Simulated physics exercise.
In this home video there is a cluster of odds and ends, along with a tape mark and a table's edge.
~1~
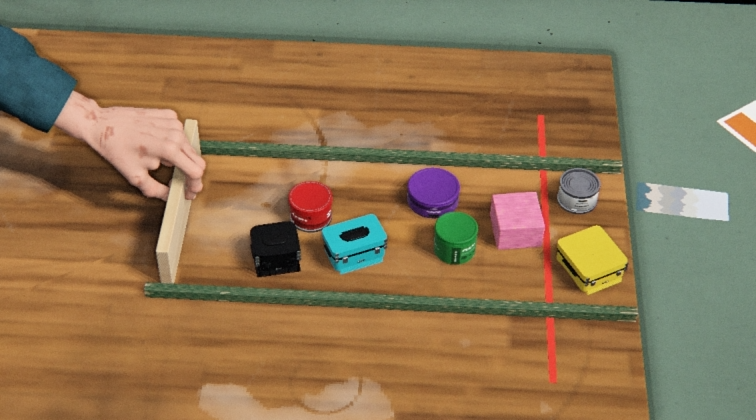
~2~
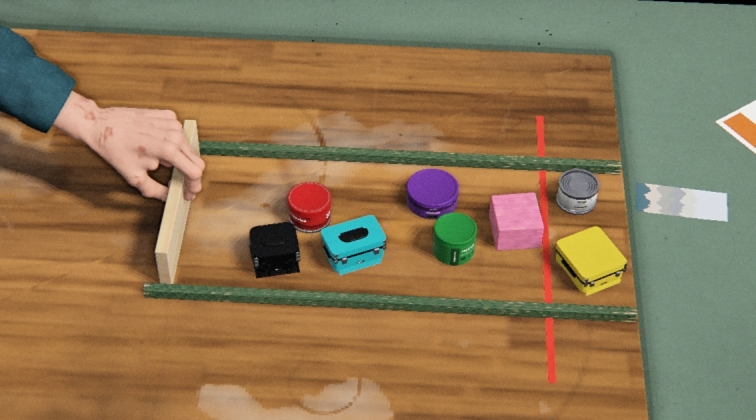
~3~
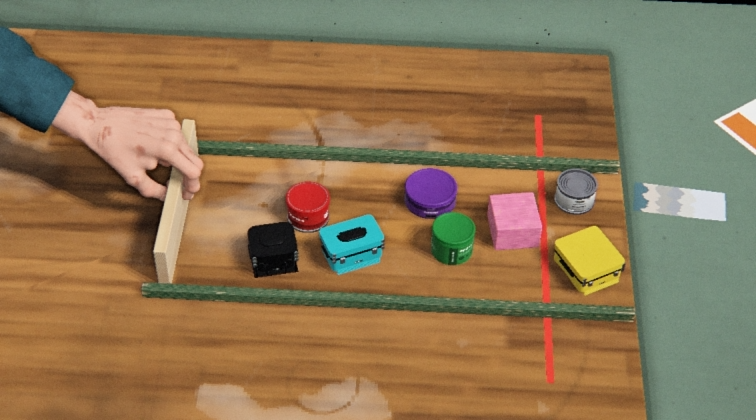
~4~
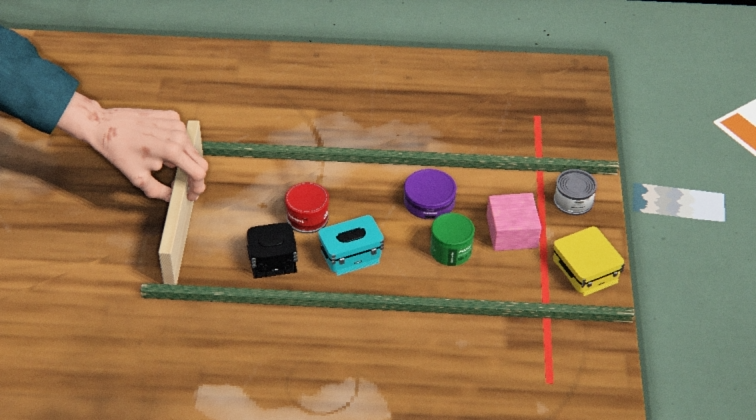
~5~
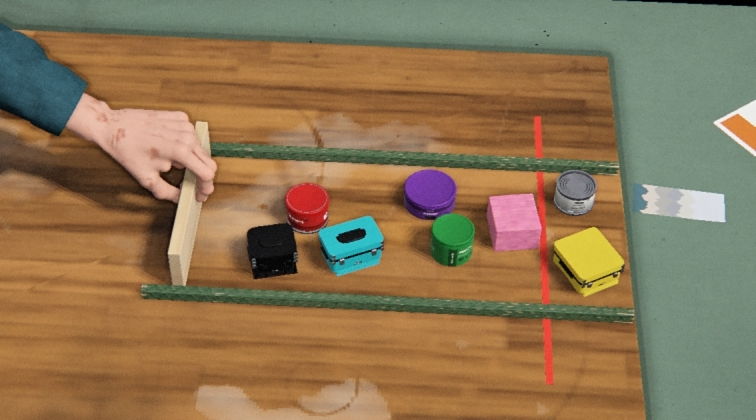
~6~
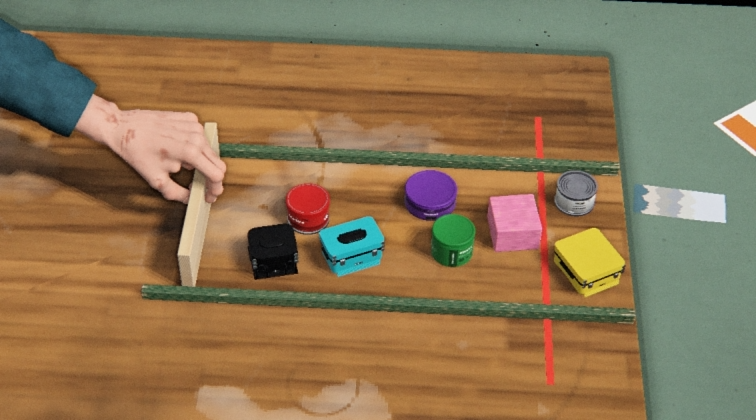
A hand in a dark teal sleeve holds a pale wooden board upright at the left of a wooden tabletop, seen from above at an angle. Between two green strips sit a red pot, black case, cyan case, purple tub, green tub and pink block, with a grey-white pot and yellow case beyond a red tape line. The hand slides the board slightly right, while the objects stay essentially still.
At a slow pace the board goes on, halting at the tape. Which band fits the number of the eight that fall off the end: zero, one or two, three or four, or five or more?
So the count of drops is a mere one or two.
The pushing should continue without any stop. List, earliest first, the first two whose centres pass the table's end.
The pair, in order, is the yellow case and the green tub.
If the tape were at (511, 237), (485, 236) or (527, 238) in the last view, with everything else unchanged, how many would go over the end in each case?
2, 1, 2.
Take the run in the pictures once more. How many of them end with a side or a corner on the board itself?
All in all, 3.
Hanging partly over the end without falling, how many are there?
The number is 3.
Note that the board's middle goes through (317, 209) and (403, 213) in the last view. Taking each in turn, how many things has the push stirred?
At the first place 3, at the second 6.
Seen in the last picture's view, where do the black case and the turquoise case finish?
Black case at (569, 270), turquoise case at (620, 267).
Soon after, none off yet; yellow case at rest near (588, 263); white pot at rest near (576, 193); pink block at rest near (514, 223).
Then, none off yet; yellow case at rest near (588, 263); white pot at rest near (576, 193); pink block moved a little near (537, 221).
Further on, none off yet; yellow case tipped a little near (648, 275); white pot at rest near (577, 191); pink block moved about its own width near (555, 216).
At rest, the number that fall off is one or two; fallen, green tub and yellow case.
